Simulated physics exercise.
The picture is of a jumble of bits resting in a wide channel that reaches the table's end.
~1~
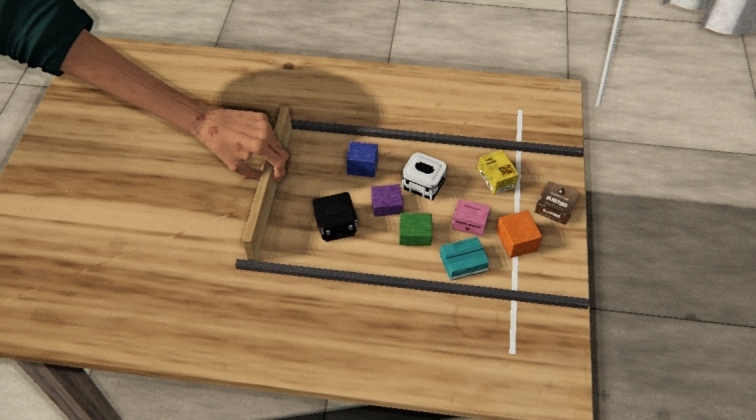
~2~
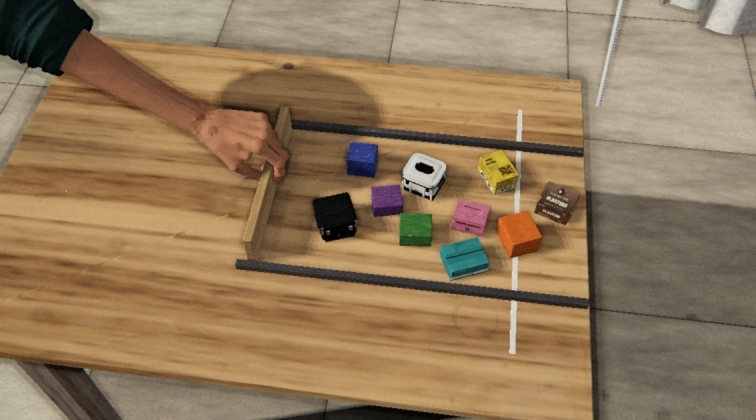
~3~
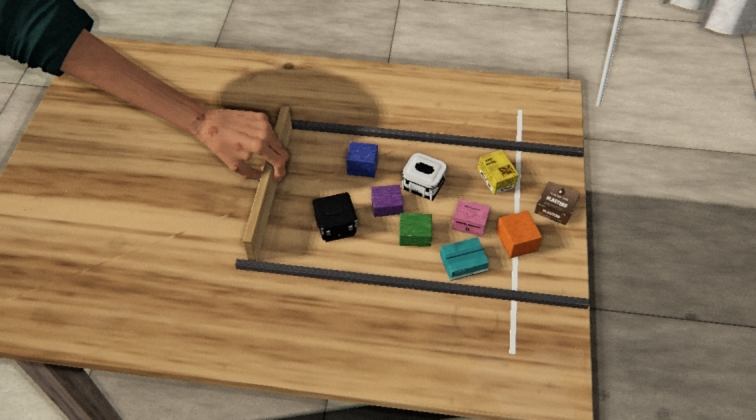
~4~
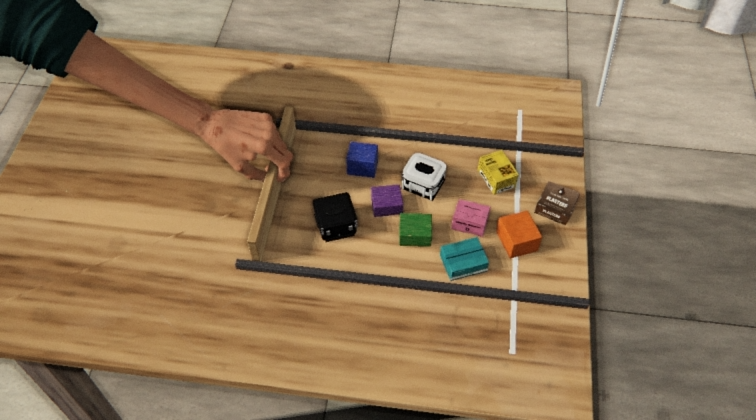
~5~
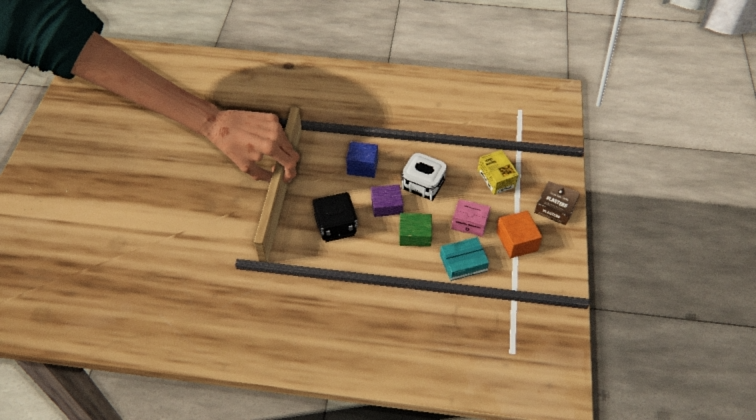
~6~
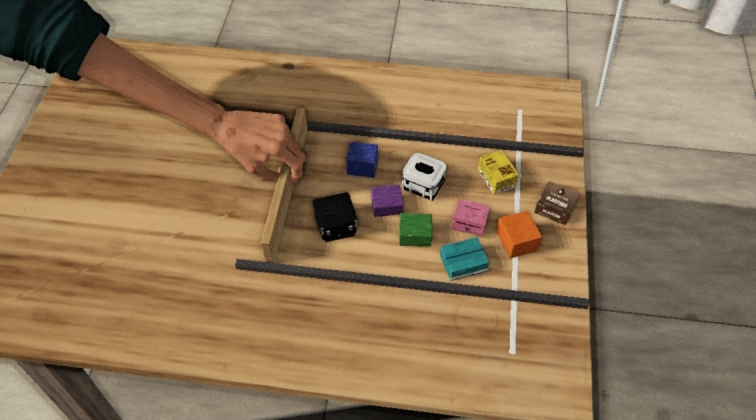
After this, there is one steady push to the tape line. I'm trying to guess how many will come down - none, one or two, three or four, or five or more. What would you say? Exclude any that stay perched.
The push will most likely drop a single piece or two.
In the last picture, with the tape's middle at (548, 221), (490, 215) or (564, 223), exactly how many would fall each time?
Try 1: 6; try 2: 0; try 3: 7.
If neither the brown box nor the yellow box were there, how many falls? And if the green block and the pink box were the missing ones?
Count of fallen: 1 / 1.
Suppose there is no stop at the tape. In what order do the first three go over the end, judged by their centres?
Brown box, orange block, pink box.
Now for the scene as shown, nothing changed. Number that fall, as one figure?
Result - number fallen: 2.
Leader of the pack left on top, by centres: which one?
Nearest once everything settles: Pink box.
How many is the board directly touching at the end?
At rest, 3 are in contact.
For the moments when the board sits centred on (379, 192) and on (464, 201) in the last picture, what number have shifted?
In order, the tallies are 5 and 10.
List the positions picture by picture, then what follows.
Brown box (557, 203); orange block (519, 234); yellow box (498, 172); board (269, 181); tape (517, 218), in the first picture.
Orange block (519, 234); white case (424, 176), in the second picture.
Yellow box (498, 173); green block (416, 230), in the third picture.
Brown box (557, 203); pink box (471, 218), in the fourth picture.
Orange block (519, 234); board (280, 182), in the fifth picture.
Brown box (557, 203); orange block (519, 234); yellow box (498, 173); board (286, 182); tape (517, 218), in the sixth picture.
Soon after, none off yet; brown box at rest near (557, 203); orange block at rest near (519, 234); yellow box at rest near (498, 173).
In the end, the number that fall off is one or two; gone, orange block and brown box.
